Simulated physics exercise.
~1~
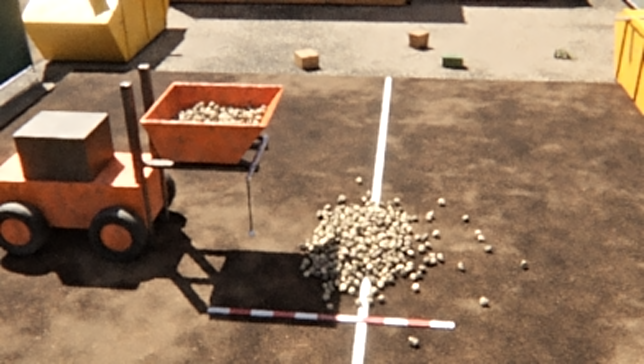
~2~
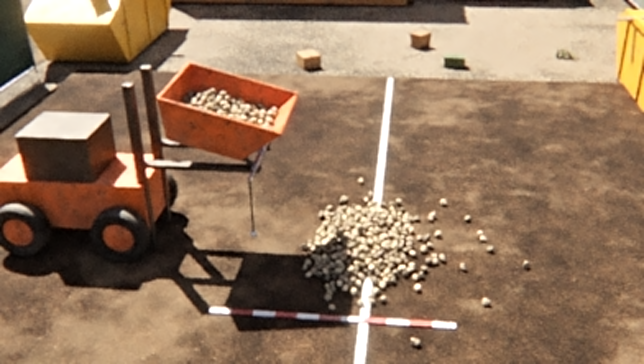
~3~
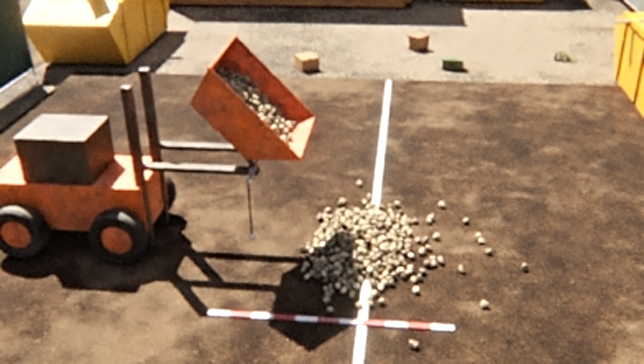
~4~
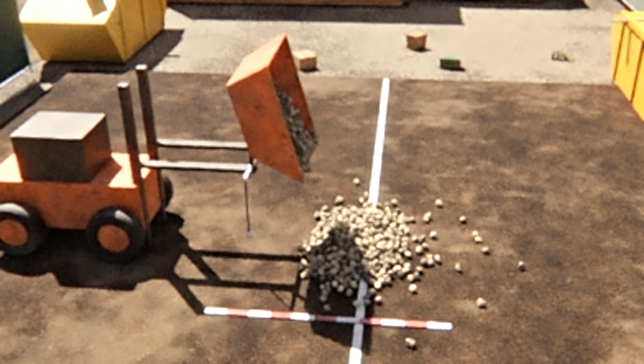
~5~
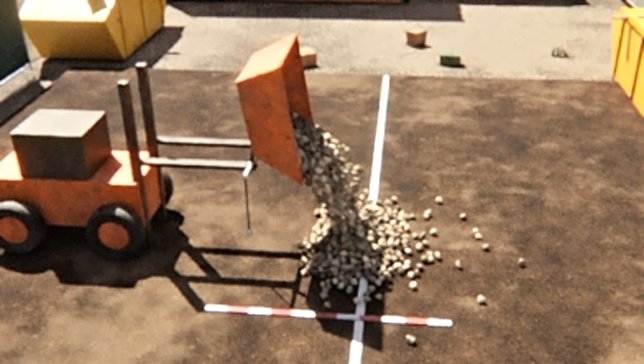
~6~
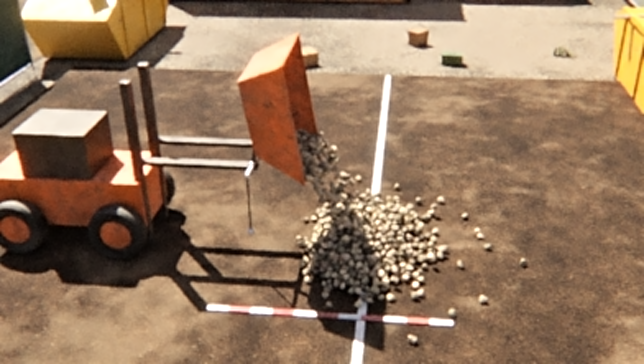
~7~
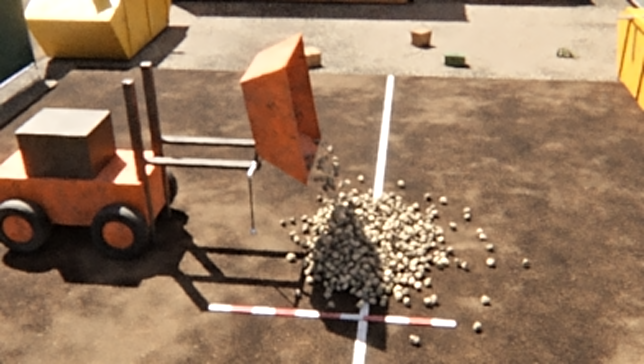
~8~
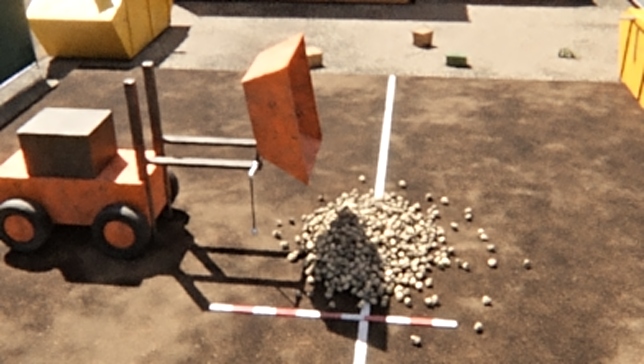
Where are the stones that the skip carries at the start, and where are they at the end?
At the start they sit inside the raised orange skip. At the end they lie lower down and further right, on the ground in the heap that spreads across the white line.
